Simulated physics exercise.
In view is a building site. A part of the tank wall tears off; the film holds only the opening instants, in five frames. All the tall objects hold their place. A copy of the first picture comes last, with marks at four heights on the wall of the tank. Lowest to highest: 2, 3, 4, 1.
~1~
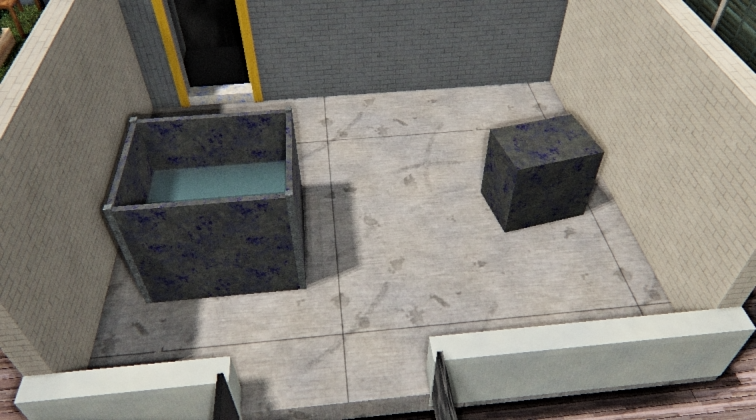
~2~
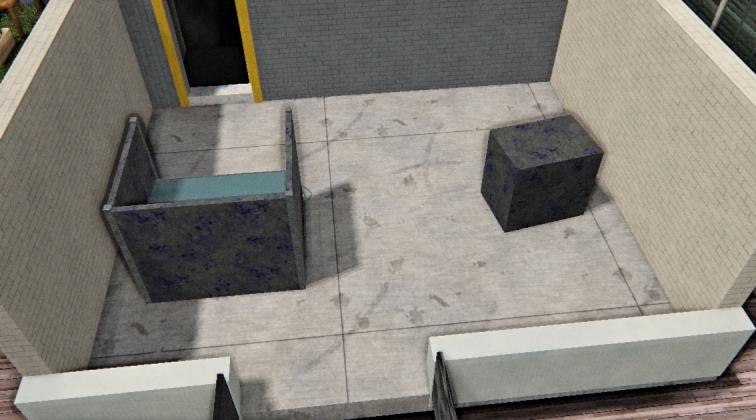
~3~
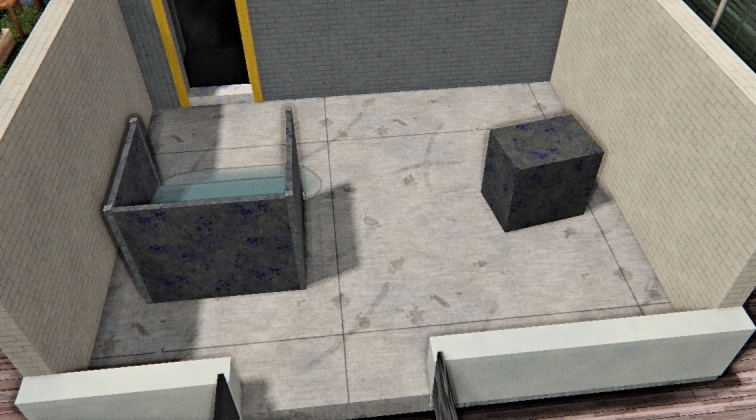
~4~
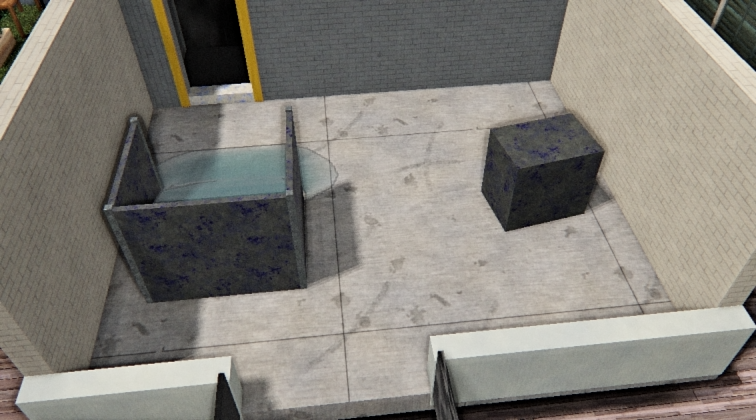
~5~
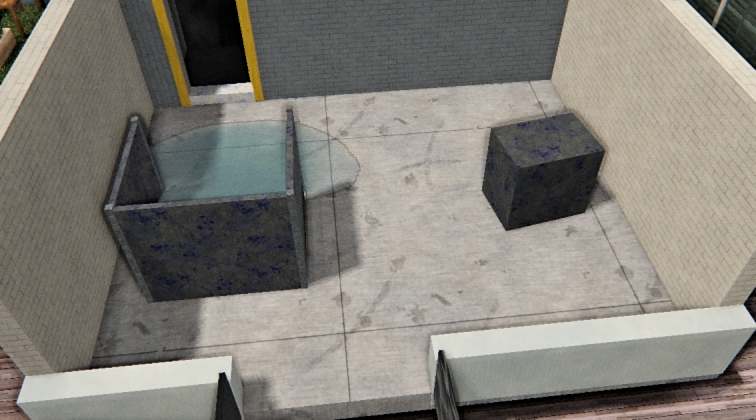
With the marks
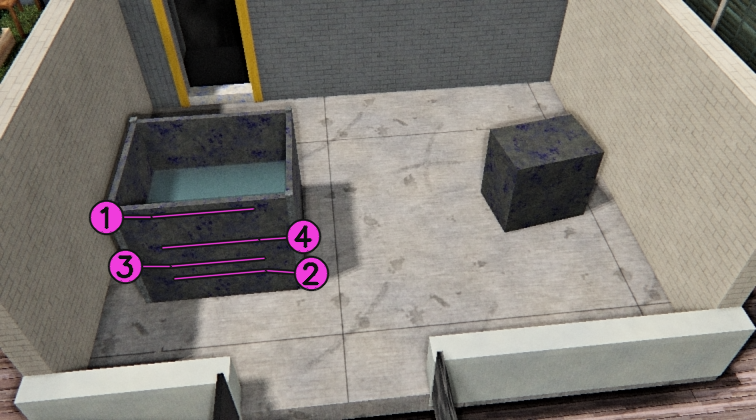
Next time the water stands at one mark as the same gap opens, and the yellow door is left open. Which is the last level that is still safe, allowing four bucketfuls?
2 will do.
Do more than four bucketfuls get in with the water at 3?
Yes, that goes wrong.
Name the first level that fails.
Level 3.
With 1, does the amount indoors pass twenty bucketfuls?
Yes, clearly.
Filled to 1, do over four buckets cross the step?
Yes.
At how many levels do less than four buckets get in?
One.
On the marked copy, 1 at (202, 212); 2 at (221, 274); 3 at (217, 262); 4 at (211, 243); from the bottom up 2, 3, 4, 1.
With 1, dozens of bucketfuls pour in.
With 2, a bucket or two gets in.
With 3, about 9 bucketfuls get in.
With 4, dozens of bucketfuls pour in.
